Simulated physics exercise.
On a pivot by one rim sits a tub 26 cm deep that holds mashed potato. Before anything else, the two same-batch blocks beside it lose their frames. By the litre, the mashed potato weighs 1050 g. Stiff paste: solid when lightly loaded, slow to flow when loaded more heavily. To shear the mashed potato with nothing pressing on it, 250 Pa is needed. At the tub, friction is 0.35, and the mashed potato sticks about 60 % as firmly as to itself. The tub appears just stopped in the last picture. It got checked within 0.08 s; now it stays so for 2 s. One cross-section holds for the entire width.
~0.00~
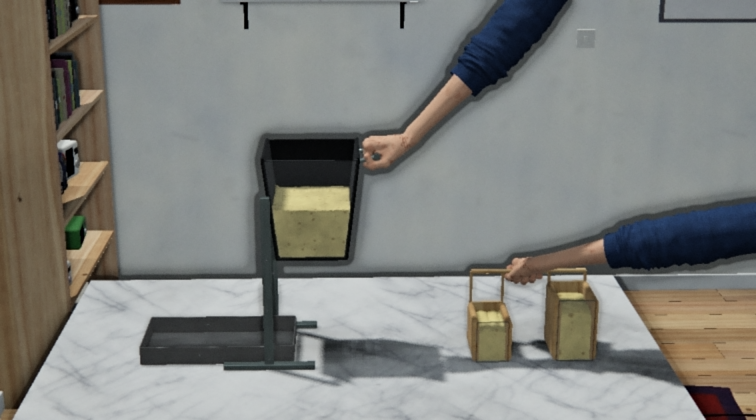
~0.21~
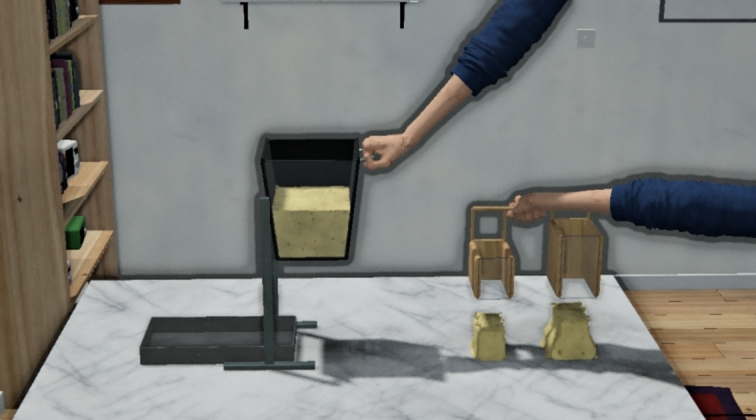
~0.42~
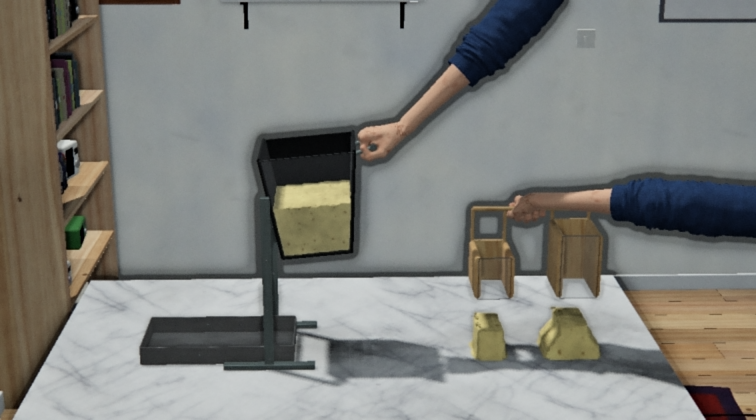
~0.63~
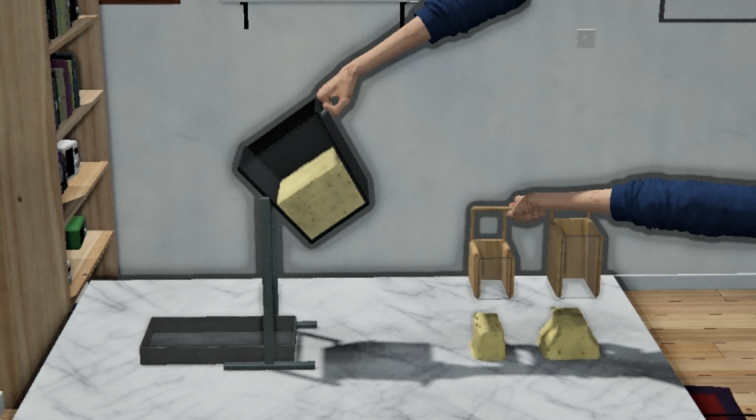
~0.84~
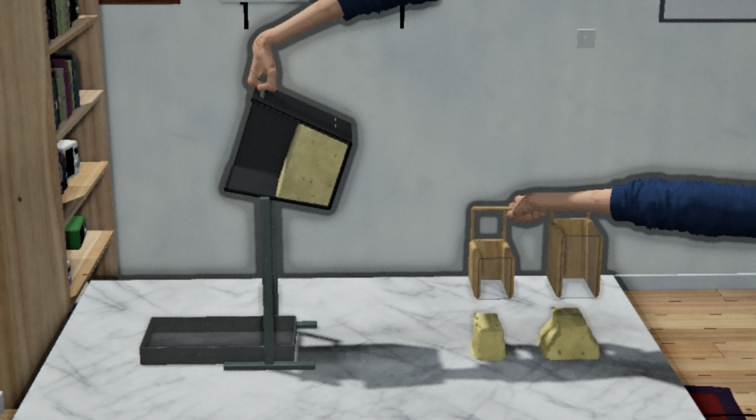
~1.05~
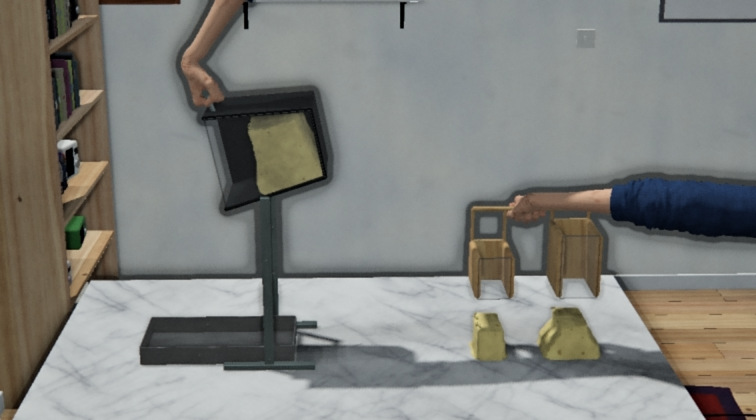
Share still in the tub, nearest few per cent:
0 %.
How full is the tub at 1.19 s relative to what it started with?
About 100 %.
By 1.19 s, the tub is at 101 degrees and holds 100 %.
By 1.36 s, the tub is at 101 degrees and holds 55 %.
By 1.53 s, the tub is at 101 degrees and holds 38 %.
By 1.70 s, the tub is at 101 degrees and holds 26 %.
By 3.05 s, at the end, the tub is at 101 degrees and holds 0 %.
